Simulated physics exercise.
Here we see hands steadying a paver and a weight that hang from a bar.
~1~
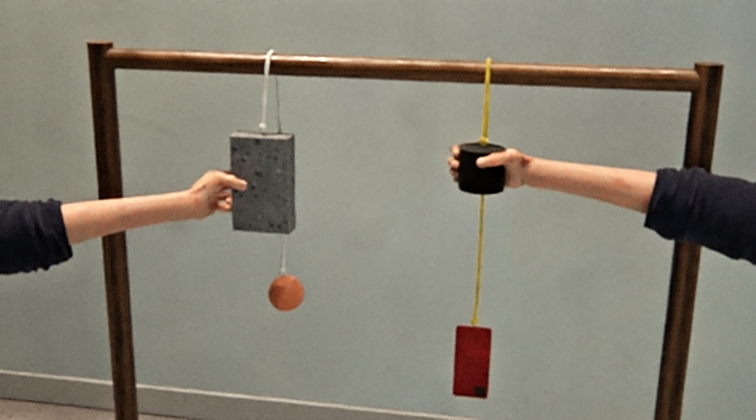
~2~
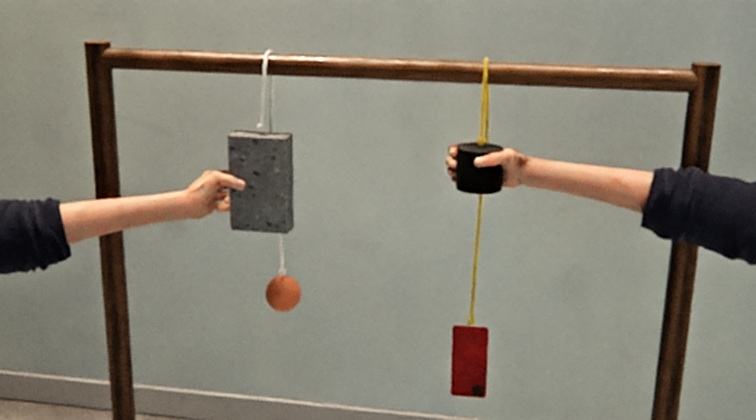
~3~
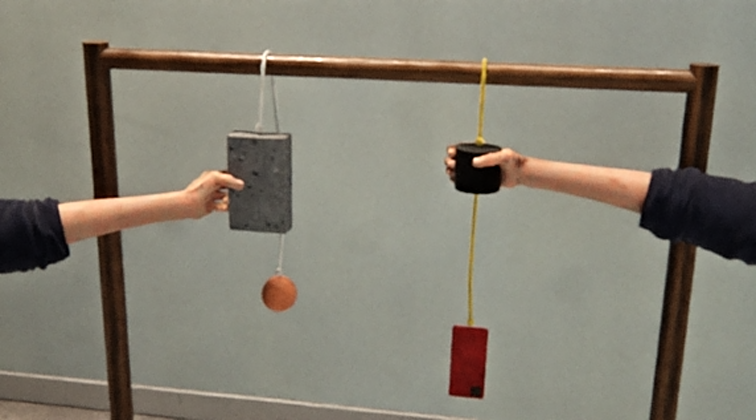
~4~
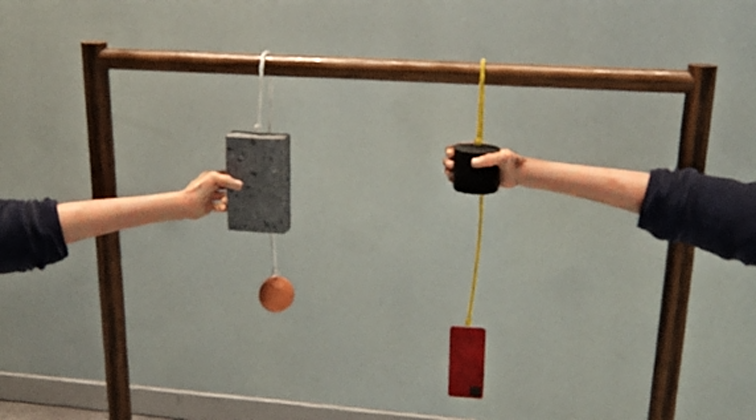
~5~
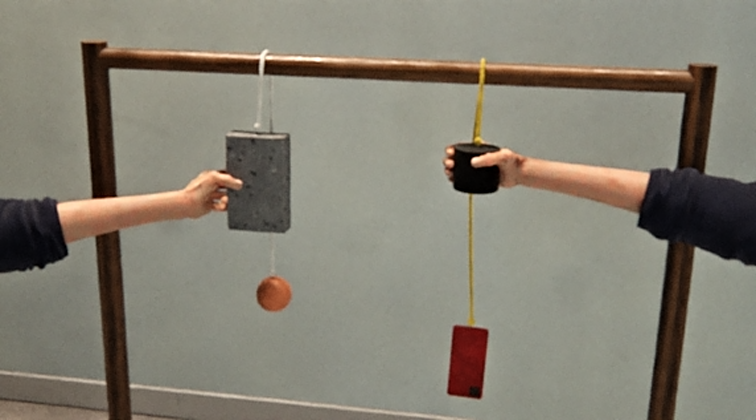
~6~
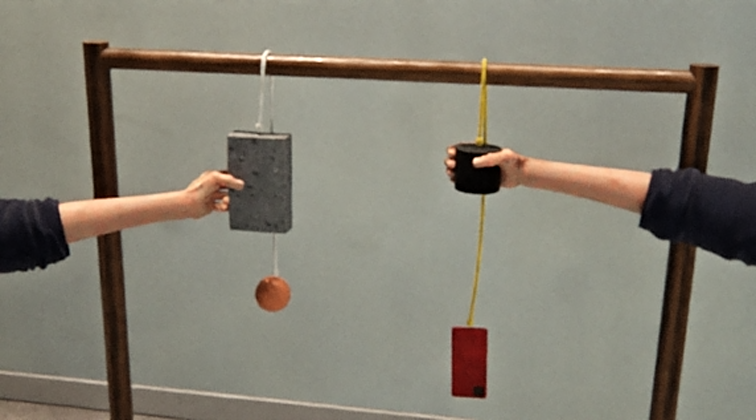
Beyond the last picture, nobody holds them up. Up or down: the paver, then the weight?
Outcome: The paver slips down; the weight slips down.
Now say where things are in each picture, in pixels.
In the first picture, paver (264, 183); weight (482, 168); left orange (286, 293); right phone (472, 362).
In the second picture, paver (262, 182); weight (480, 168).
In the third picture, paver (260, 182); weight (478, 168).
In the fourth picture, paver (259, 183); weight (477, 169).
In the fifth picture, paver (259, 182); weight (477, 168).
In the sixth picture, paver (260, 182); weight (478, 169); left shoelace only laid over the rail; right shoelace only laid over the rail.
Then, 0.30 s later than the last view, paver dropping near (264, 278); weight dropping near (475, 241).
Then, 0.58 s later than the last view, paver on the floor; weight on the floor.
Finally, paver on the floor; weight on the floor. The paver drops and the weight pulls its rope through.
